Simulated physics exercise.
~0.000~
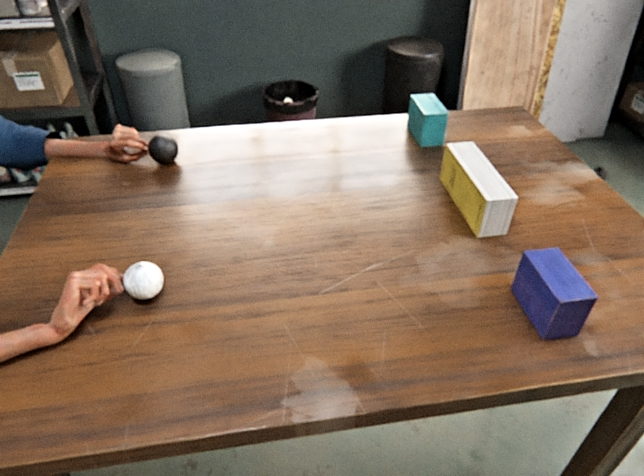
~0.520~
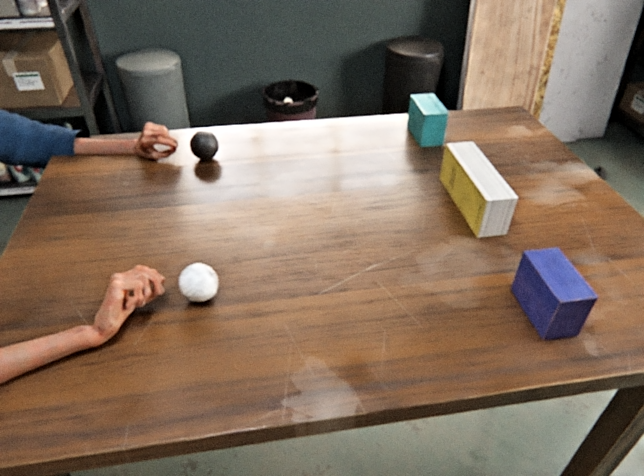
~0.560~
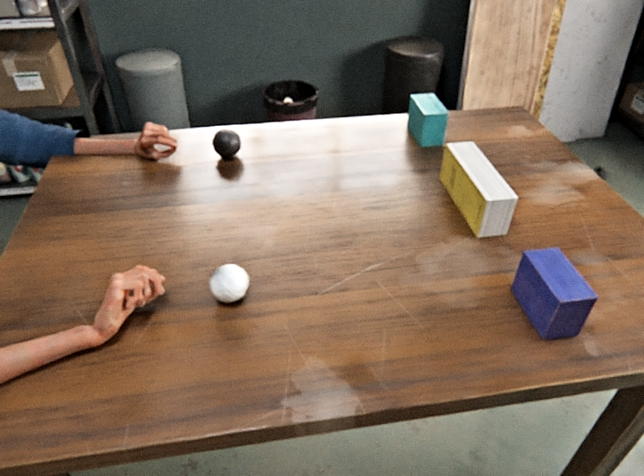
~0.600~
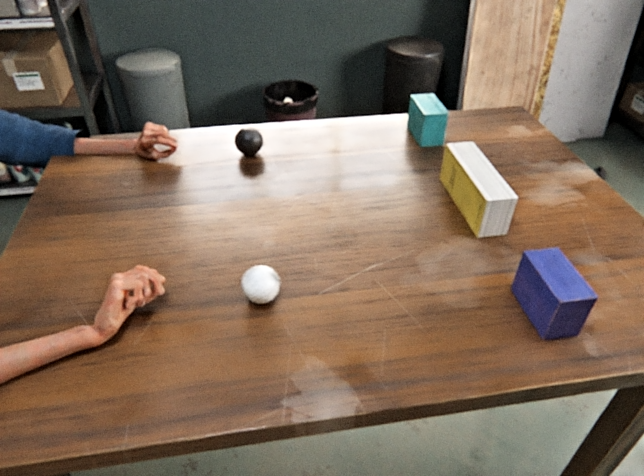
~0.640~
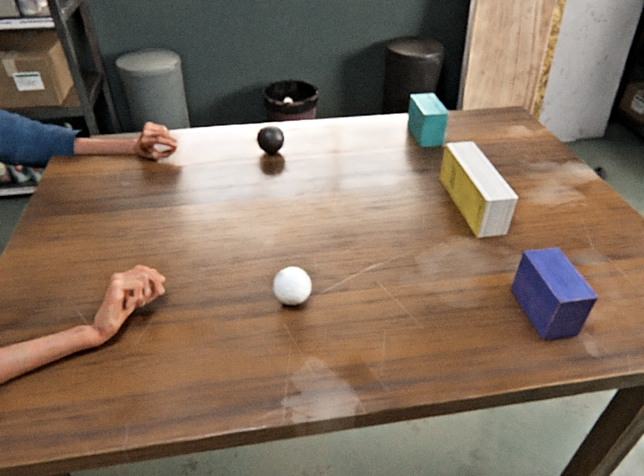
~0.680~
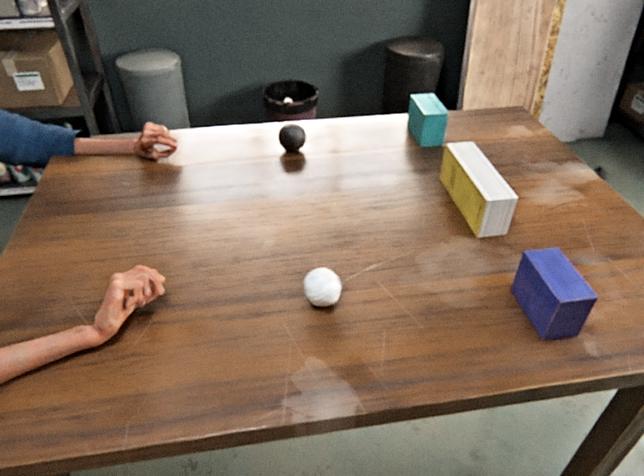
On a scratched wooden table in a storage room, seen from above one long side, two hands reach in from the left. A black ball at the back and a white ball nearer sit beside them, while teal, yellow-and-white and blue blocks stand spaced apart on the right. The hands release the balls, which roll rightward side by side across the tabletop, as the hands stay behind and the camera remains still.
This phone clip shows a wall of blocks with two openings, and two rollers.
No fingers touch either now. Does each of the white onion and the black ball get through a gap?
White onion: No; black ball: No.
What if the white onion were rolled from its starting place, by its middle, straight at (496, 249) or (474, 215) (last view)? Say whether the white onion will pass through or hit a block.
The white onion gets between the blocks; strikes a block.
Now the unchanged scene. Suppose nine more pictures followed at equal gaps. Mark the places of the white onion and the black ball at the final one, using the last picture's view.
White onion: (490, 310); black ball: (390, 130).
After 1.24 s, white onion coming back near (482, 331); black ball coming back near (373, 126).
By the end (2.3 s), the white onion bounces off; the black ball bounces off.
